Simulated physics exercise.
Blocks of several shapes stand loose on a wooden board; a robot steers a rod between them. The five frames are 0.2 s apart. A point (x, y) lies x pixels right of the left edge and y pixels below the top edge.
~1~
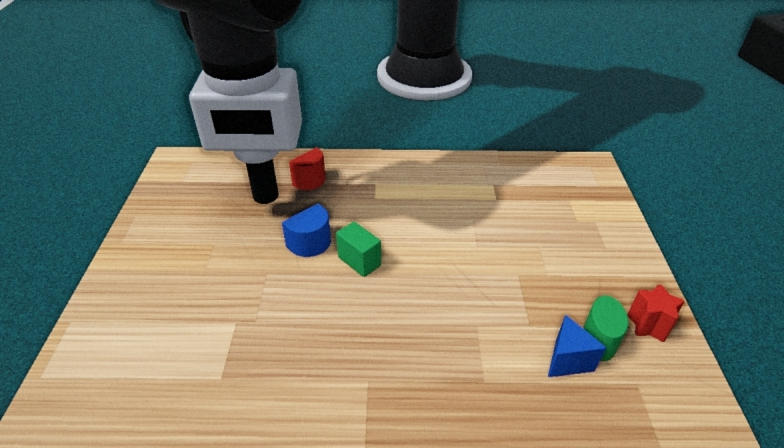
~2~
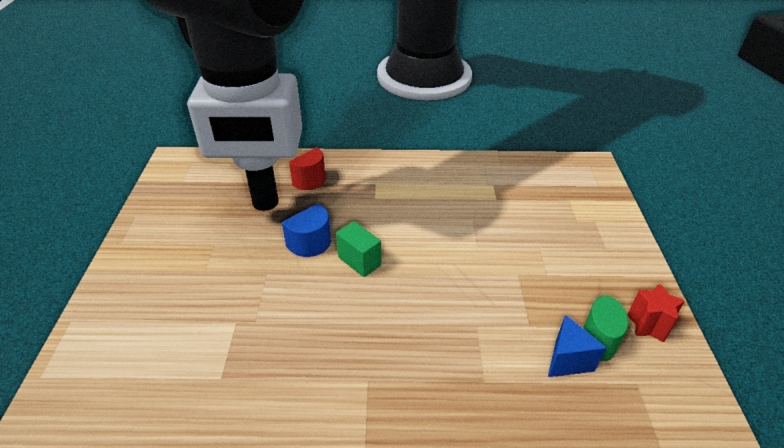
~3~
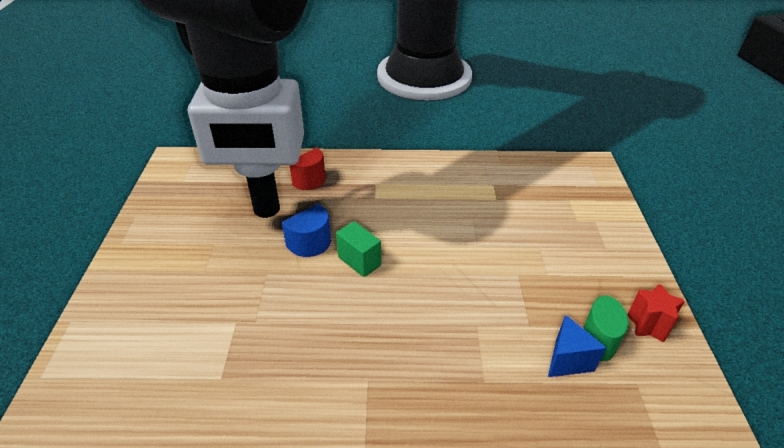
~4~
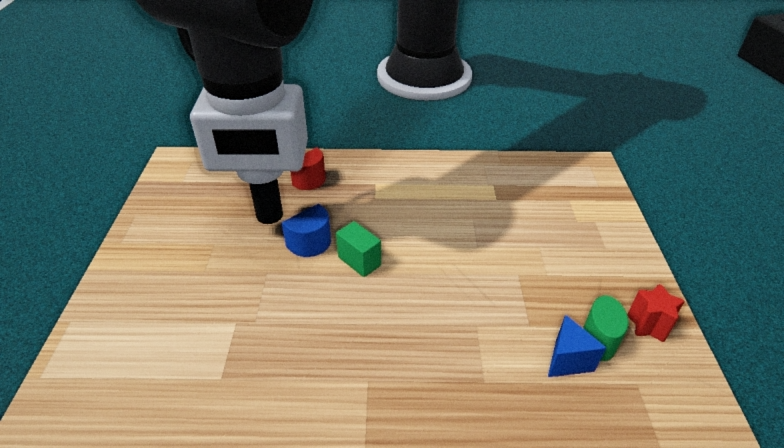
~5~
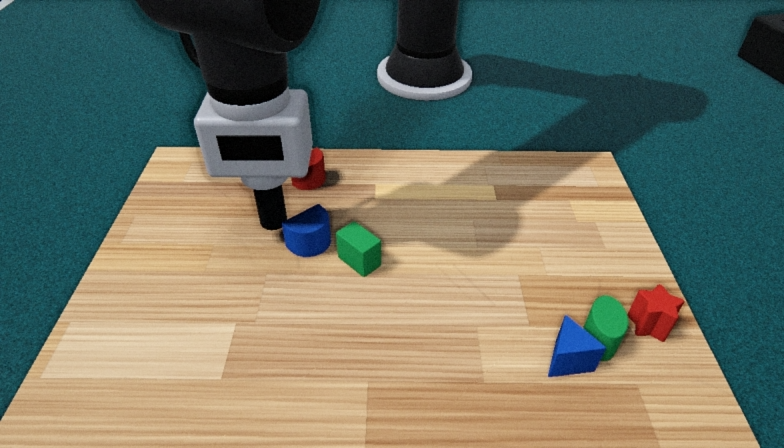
On a wooden board with red, blue and green blocks scattered in two groups, a robot arm holds a black rod upright near the upper left. The rod moves slightly toward the viewer, then drifts a little right, drawing close beside the blue D-shaped block, while the blocks stay still.
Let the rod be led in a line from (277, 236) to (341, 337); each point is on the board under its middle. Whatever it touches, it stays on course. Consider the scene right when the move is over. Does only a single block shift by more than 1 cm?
Yes, that is how it ends up.
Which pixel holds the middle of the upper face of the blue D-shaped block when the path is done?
I think it will end close to (320, 229).
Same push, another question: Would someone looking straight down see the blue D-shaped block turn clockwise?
I believe not.
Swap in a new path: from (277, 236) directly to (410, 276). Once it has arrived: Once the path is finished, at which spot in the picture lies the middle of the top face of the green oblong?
Its top middle: (437, 243).
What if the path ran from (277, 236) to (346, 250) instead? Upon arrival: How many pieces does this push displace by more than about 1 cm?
Looking at the path, I think two of the blocks end up more than 1 cm away.
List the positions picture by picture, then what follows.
In the first frame, lower end of the rod at (266, 196), tops of blocks, blue D-shaped block at (308, 219), green oblong at (358, 236).
In the second frame, rod at (266, 203), blocks as before.
In the third frame, rod at (267, 210), blocks as before.
In the fourth frame, rod at (270, 216), blocks as before.
In the fifth frame, rod at (274, 222), blue D-shaped block at (308, 219), green oblong at (358, 236).
On the path given first. One third of the way, rod at (294, 251); blue D-shaped block at (319, 228), turned 70° anticlockwise.
Two thirds of the way, rod at (316, 284); blue D-shaped block at (320, 229), turned 80° anticlockwise.
At the end, rod at (339, 322); blue D-shaped block at (320, 229), turned 80° anticlockwise; green oblong not moved.
